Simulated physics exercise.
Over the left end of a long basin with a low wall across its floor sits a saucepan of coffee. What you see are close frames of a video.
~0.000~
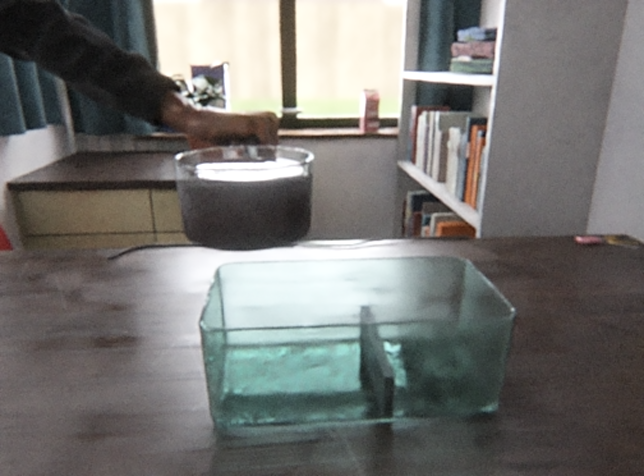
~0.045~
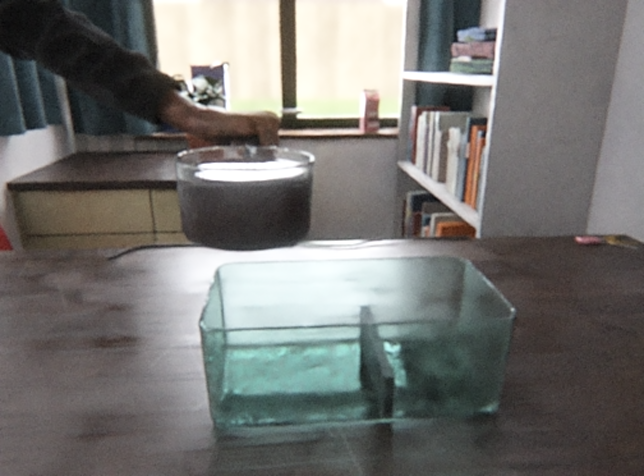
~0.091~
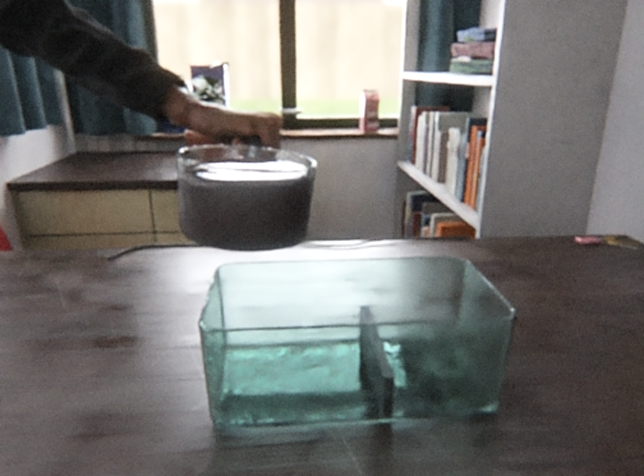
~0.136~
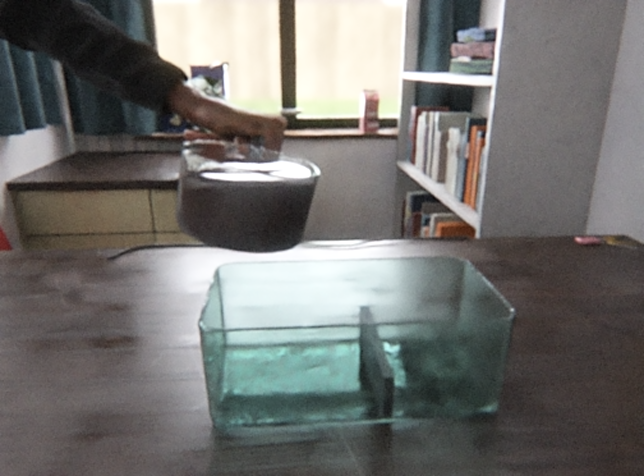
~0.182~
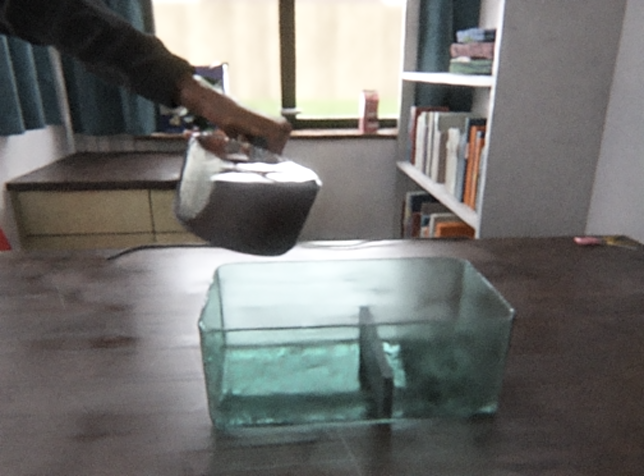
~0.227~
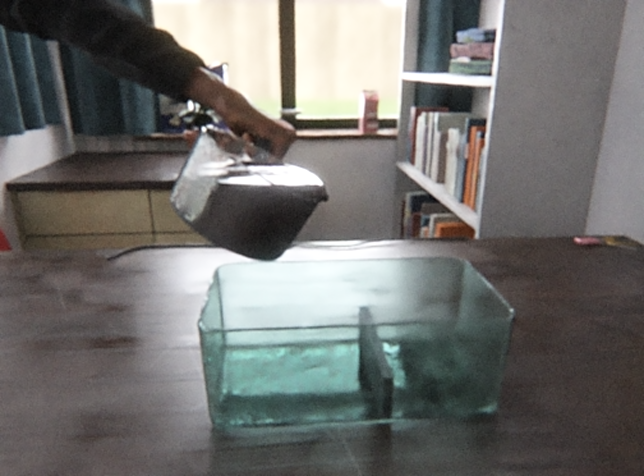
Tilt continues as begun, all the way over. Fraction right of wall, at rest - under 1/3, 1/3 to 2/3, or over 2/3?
The share right of the wall is a minor part, beneath one third.
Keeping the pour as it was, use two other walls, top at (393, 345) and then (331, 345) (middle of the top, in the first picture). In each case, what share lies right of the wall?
It would come to roughly 10 per cent the first time and roughly 90 per cent the second.
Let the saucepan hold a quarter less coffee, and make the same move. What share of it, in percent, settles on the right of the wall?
It comes to 5 per cent or so.
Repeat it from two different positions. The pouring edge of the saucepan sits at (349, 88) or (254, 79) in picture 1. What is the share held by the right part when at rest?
In order, roughly 85 percent and 5 percent.
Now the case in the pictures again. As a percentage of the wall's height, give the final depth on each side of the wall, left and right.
Near 40 in a hundred to the left, 20 to the right.
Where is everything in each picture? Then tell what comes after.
In the first frame, tilt 0°; pouring edge (312, 158); surface from (181, 170) to (309, 168); the long basin's rim runs from (209, 294) to (489, 284); the wall's top is at (375, 337).
In the second frame, tilt 1°; pouring edge (312, 160); surface from (182, 169) to (310, 169).
In the third frame, tilt 6°; pouring edge (315, 165); surface from (183, 169) to (311, 170).
In the fourth frame, tilt 12°; pouring edge (317, 173); surface from (185, 168) to (315, 171).
In the fifth frame, tilt 21°; pouring edge (319, 185); surface from (185, 171) to (319, 178); 1 per cent is over the edge.
In the sixth frame, tilt 32°; pouring edge (319, 198); surface from (183, 172) to (318, 188); 4 per cent is over the edge.
A moment on, the saucepan is tipped on its side and 36 per cent is still to pour, 19 is left of the wall and 13 right of it.
Next, the saucepan is tipped on its side and 10 per cent is still to pour, 63 is left of the wall and 22 right of it.
Then the saucepan is tipped on its side and 2 per cent is still to pour, 71 is left of the wall and 22 right of it.
Later the saucepan is tipped on its side and 0 per cent is still to pour, 74 is left of the wall and 23 right of it.
Finally, 75 per cent lies left of the wall, 23 right of it and 2 outside.
